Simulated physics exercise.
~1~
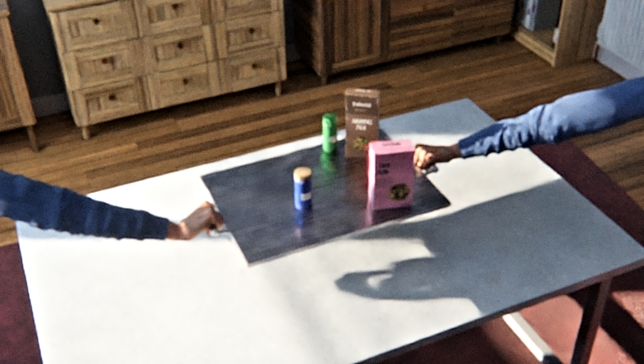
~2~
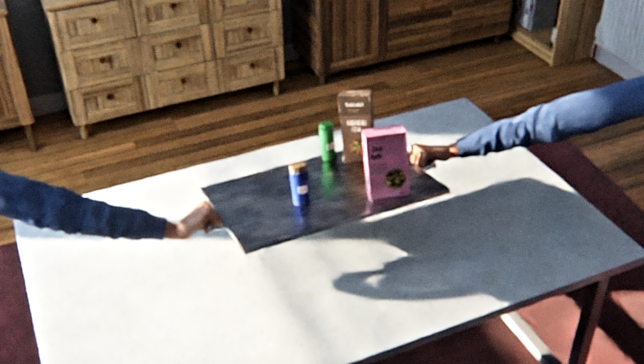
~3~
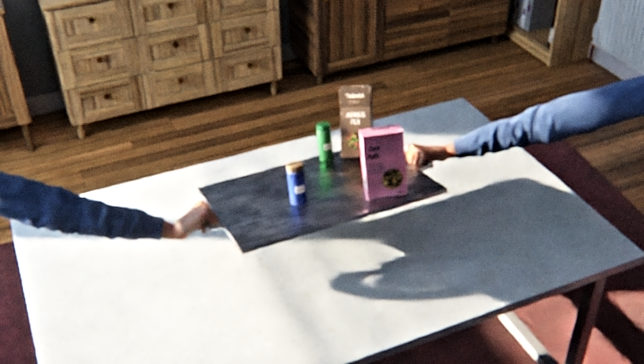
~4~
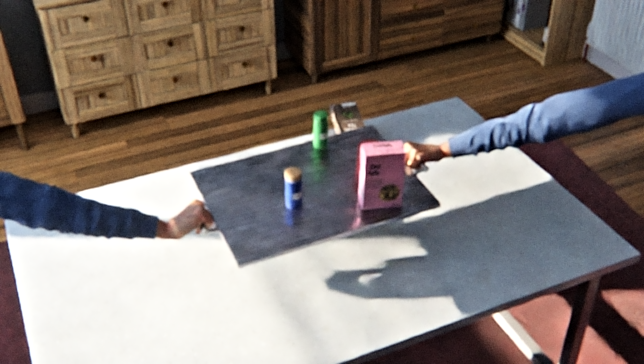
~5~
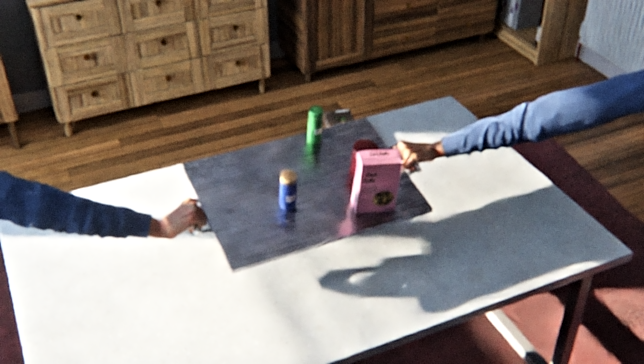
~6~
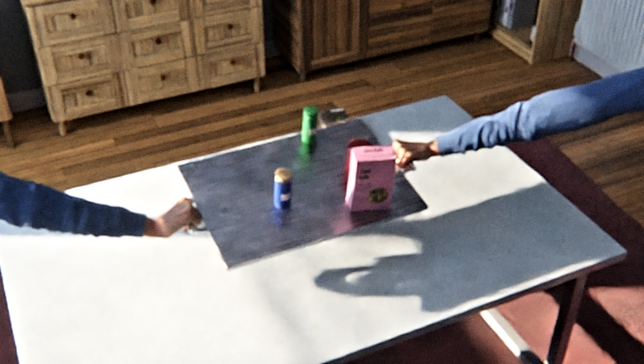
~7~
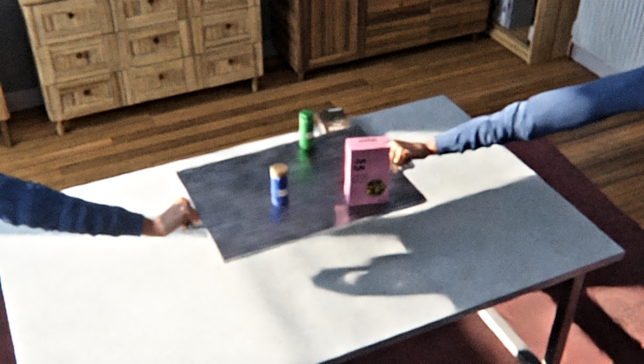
A dark rimless tray, held by two blue-sleeved hands above a pale table, is seen from above in a room with wooden drawers and a plank floor. A blue shaker stands near its front, a green shaker behind, a pink packet to the right, and a tall brown packet at the back. The tray tips far edge down, and the brown packet topples onto its side beyond the far edge. The tray then tilts toward the viewer, revealing a red jar behind the pink packet. Finally it levels, the shakers and pink packet still upright on it.
